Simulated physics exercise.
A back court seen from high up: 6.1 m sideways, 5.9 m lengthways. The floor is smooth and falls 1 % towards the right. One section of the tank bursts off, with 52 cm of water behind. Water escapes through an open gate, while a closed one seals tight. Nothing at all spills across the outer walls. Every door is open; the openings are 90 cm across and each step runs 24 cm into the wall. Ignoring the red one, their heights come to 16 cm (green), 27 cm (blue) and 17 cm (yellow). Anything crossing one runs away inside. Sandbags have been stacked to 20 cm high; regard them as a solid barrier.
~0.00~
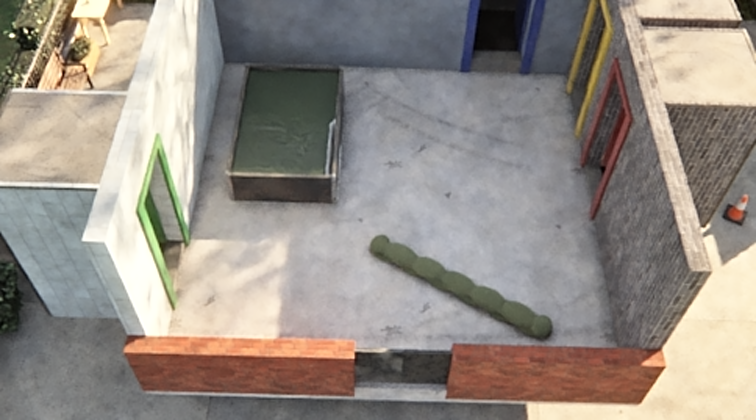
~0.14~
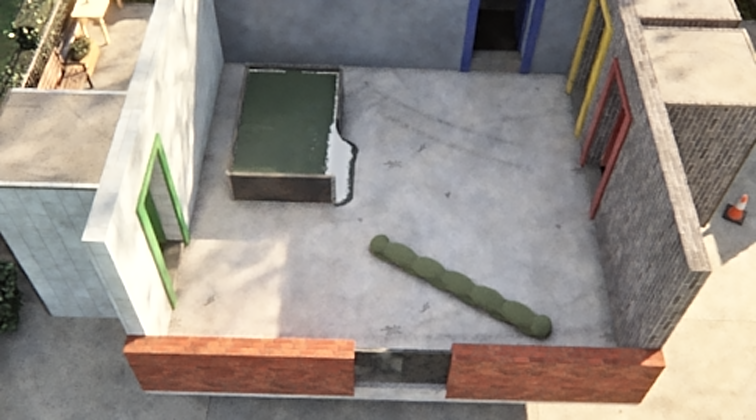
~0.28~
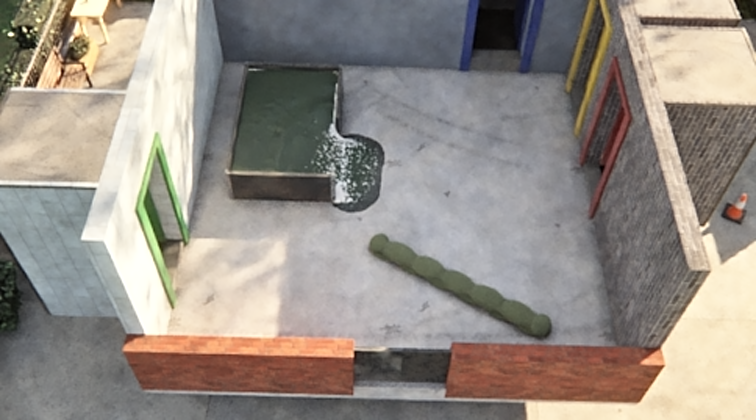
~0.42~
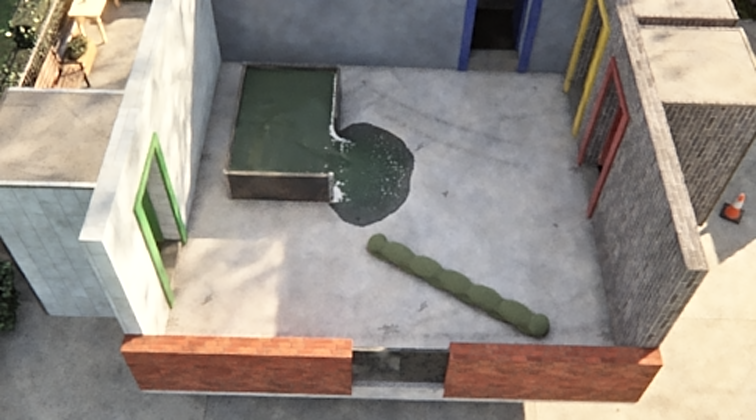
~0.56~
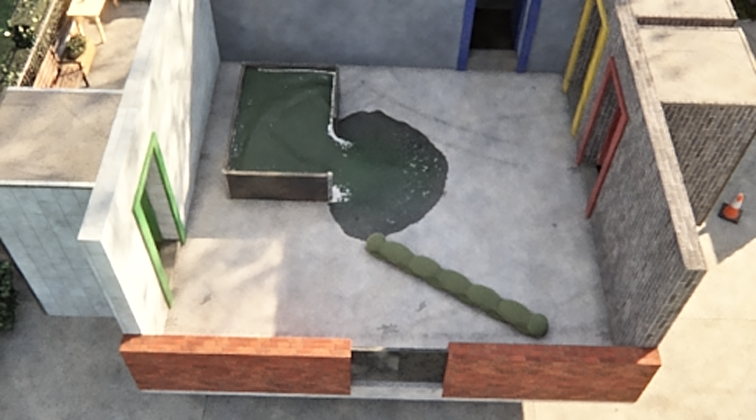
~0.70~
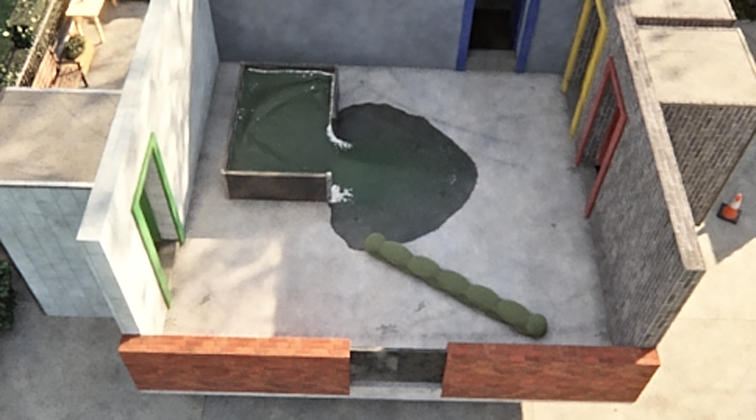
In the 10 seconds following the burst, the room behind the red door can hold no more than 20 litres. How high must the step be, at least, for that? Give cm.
About 14.5 cm.
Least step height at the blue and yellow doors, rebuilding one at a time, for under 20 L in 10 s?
You'd want some 5.0 cm at blue and some 9.5 cm at yellow.
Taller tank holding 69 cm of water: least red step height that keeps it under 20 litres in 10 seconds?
Minimum height: Approx. 20 cm.
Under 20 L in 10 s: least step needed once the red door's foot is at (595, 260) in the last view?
About 13.5 cm.
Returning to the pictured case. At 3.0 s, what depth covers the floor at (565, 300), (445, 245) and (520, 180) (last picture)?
That's 8, 5 and 3 cm, in the order given.
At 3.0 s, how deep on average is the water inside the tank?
Some 21 cm.
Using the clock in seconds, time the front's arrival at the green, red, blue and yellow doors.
So green sees it at 7.5 s, red at 1.3 s, blue at 2.2 s and yellow at 1.8 s.
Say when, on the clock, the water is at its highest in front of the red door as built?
Around 2.4 s, give or take.
After 1.4 s water covers 30 % of the floor, deepest (26 cm) near (346, 180); 10 cm at the red door, 0 litres in over its 8 cm step.
After 3.0 s water covers 45 % of the floor, deepest (28 cm) near (608, 377); 18 cm at the red door, 73 litres in over its 8 cm step.
After 10.0 s water covers 95 % of the floor, deepest (10 cm) near (554, 78); 8 cm at the red door, 133 litres in over its 8 cm step.
At the red door as built, the water arrived by 1.3 s and peaked near 20 cm at 2.4 s.
With a step of 12.5 cm, 39 litres would have come in within the 10 s; with 16.5 cm, 9 litres. So under 20 litres takes about 14.5 cm.
